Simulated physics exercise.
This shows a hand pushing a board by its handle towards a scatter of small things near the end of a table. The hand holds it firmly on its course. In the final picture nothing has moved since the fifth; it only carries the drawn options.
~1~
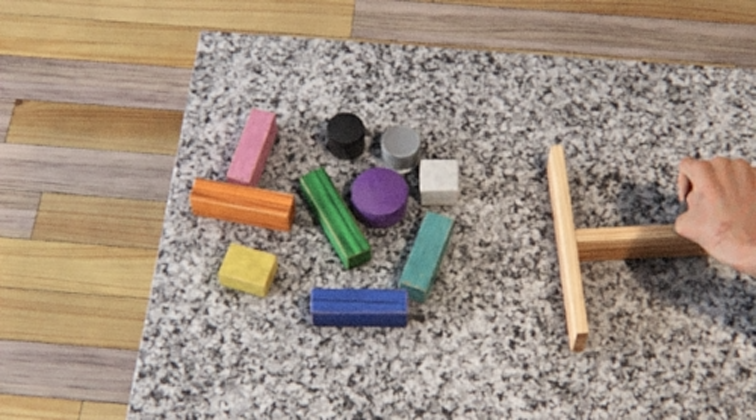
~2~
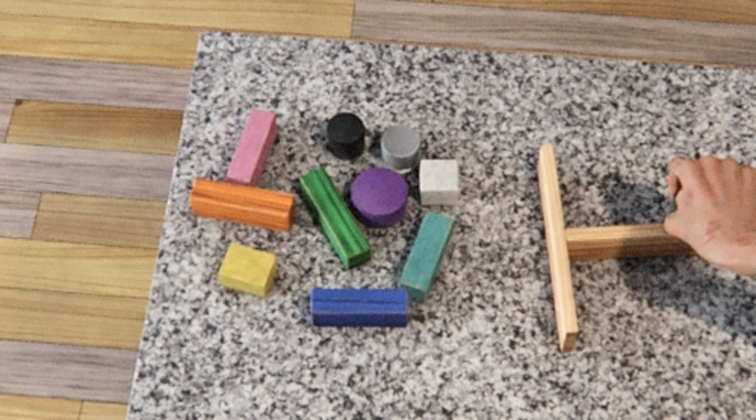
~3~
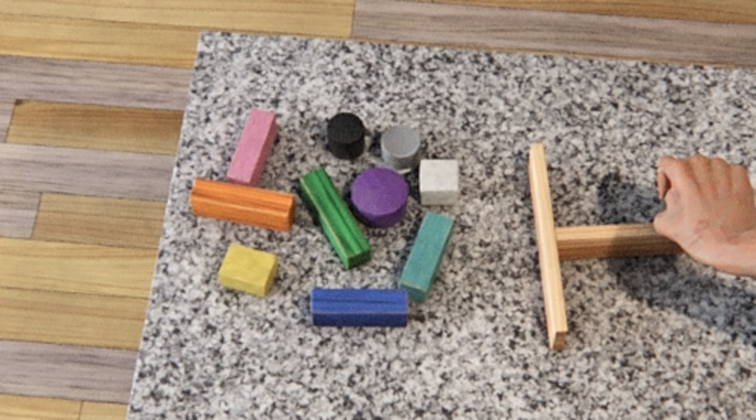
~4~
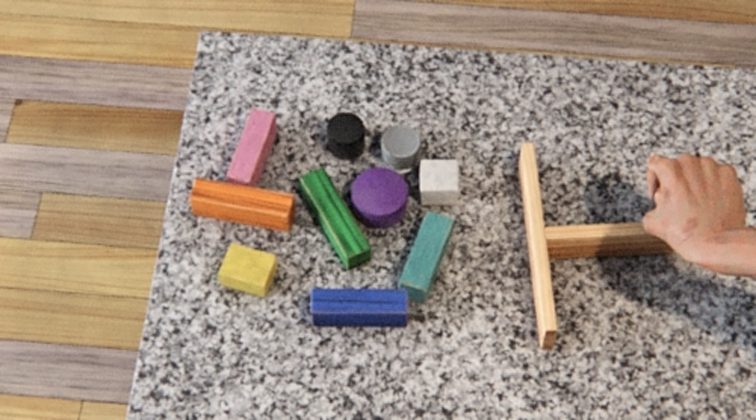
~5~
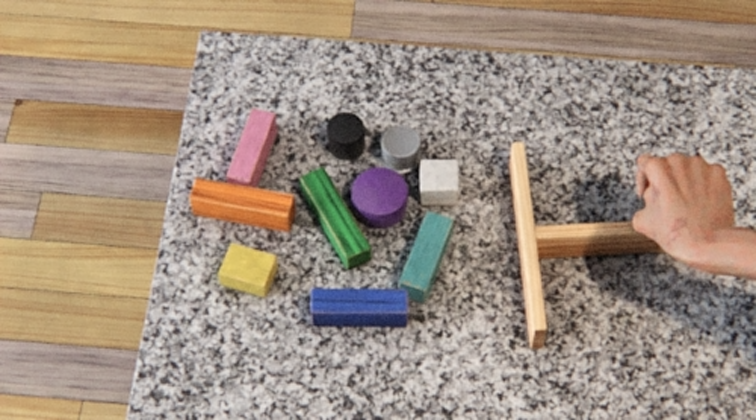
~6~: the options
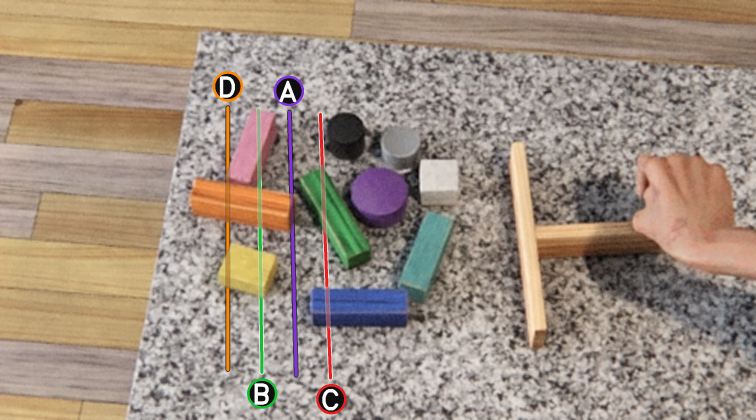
On a speckled tabletop, a hand slides a wooden board slowly left toward colourful blocks.
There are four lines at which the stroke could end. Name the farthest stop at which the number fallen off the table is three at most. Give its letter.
It can go as far as D.
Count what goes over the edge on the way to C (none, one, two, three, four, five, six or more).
By then, none.
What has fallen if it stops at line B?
The orange stick.
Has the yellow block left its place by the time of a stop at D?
By then, yes.
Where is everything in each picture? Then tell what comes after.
The first picture shows white block (439, 183); turquoise bar (427, 257); purple tin (380, 198).
The second picture shows board (559, 235); green stick (335, 218).
The third picture shows board (550, 234); blue stick (360, 307).
The fourth picture shows board (539, 233); grey tin (401, 149).
The fifth picture shows board (529, 232); black tin (346, 136); white block (439, 183); turquoise bar (427, 257).
On the marked copy, A at (293, 237); B at (260, 234); C at (325, 239); D at (228, 232).
Following D. Soon after the start, board (421, 224); orange stick (234, 207); grey tin (389, 146).
Later, board (313, 216); orange stick (178, 225); yellow block (210, 282).
In the end, board (230, 209); orange stick over the edge; yellow block over the edge; three fallen.
As for the rest, A is within the limit but short; B is within the limit but short; C is within the limit but short.
